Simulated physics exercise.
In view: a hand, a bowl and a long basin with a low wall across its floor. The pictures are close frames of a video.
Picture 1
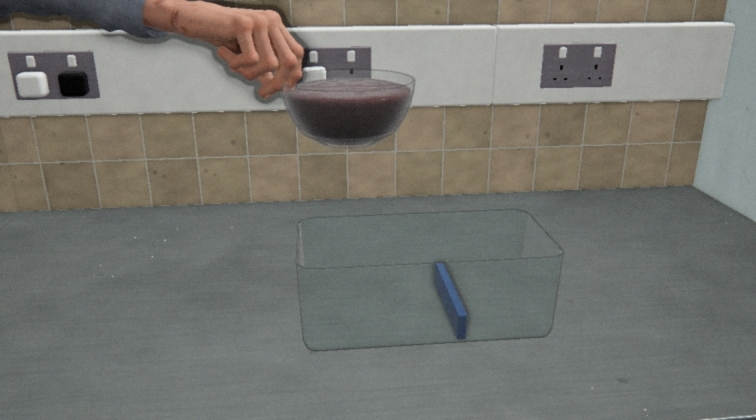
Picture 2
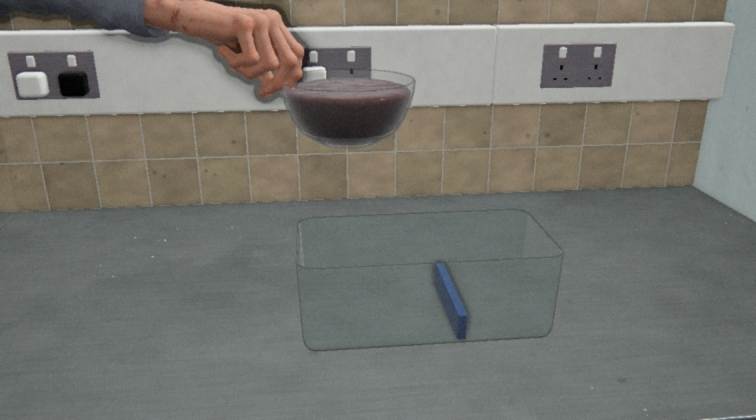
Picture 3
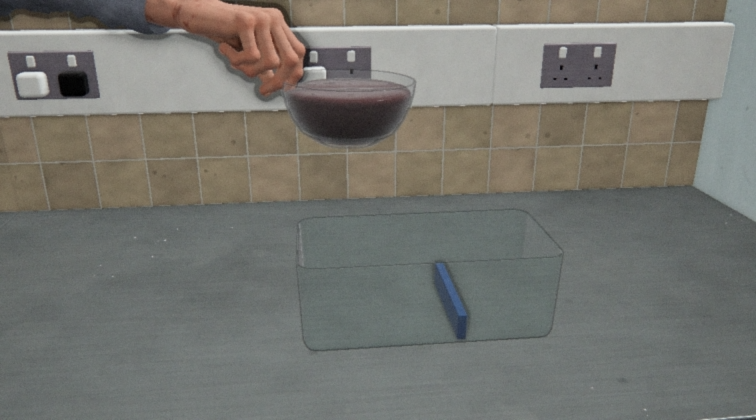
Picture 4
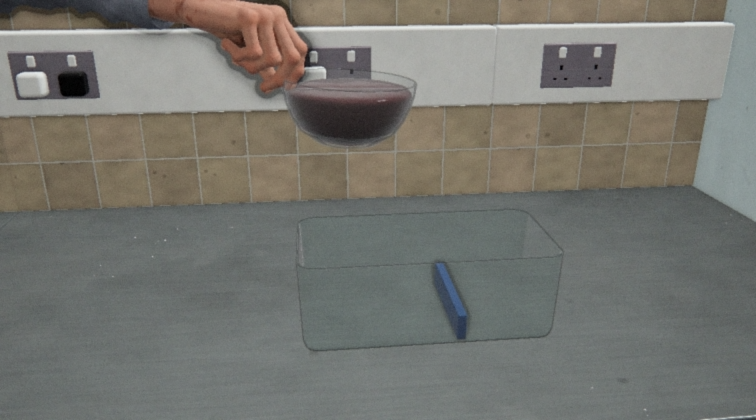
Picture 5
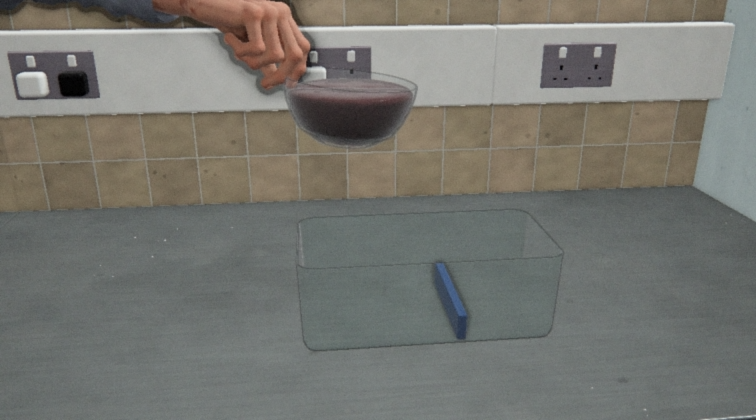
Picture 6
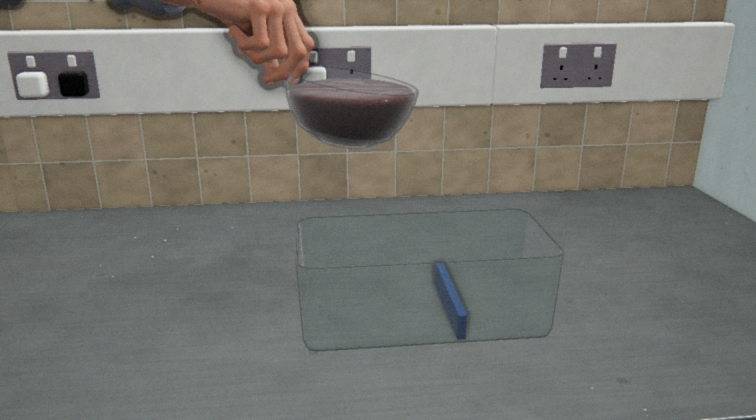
At the start, a hand holds a clear glass bowl of dark reddish-brown liquid level above a long, transparent basin with a low blue wall across its floor. The hand and forearm then shift, and the bowl tilts slightly down to the right, while the basin stays still on the grey counter.
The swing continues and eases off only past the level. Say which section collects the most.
Most lies in the right-hand part.
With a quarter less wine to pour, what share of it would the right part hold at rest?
Roughly 65 in a hundred.
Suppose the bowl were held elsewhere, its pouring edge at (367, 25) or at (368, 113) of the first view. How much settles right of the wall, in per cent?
Near 40 % and 5 %.
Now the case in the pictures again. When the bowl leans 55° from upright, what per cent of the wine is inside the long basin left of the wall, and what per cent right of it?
Left about 0, right about 10.
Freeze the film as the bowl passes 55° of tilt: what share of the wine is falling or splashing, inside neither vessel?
Some 35 per cent.
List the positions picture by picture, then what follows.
Tilt 0°; pouring edge (413, 80); surface from (284, 89) to (410, 87); the long basin's rim runs from (298, 243) to (545, 232); the wall's top is at (450, 288), in the first picture.
Tilt 0°; pouring edge (414, 80); surface from (284, 89) to (410, 87), in the second picture.
Tilt 2°; pouring edge (414, 81); surface from (285, 89) to (410, 88), in the third picture.
Tilt 4°; pouring edge (415, 84); surface from (285, 89) to (411, 89), in the fourth picture.
Tilt 6°; pouring edge (416, 87); surface from (287, 90) to (412, 89), in the fifth picture.
Tilt 9°; pouring edge (417, 91); surface from (288, 90) to (414, 89), in the sixth picture.
A moment on, the tilt is 55° and 52 per cent is still to pour, 2 is left of the wall and 12 right of it.
Next, the tilt is 86° and 7 per cent is still to pour, 13 is left of the wall and 68 right of it.
Then the tilt is 94° and 0 per cent is still to pour, 30 is left of the wall and 69 right of it.
Later the tilt is 94° and 0 per cent is still to pour, 32 is left of the wall and 67 right of it.
At rest 32 per cent lies left of the wall, 67 right of it and 1 outside.
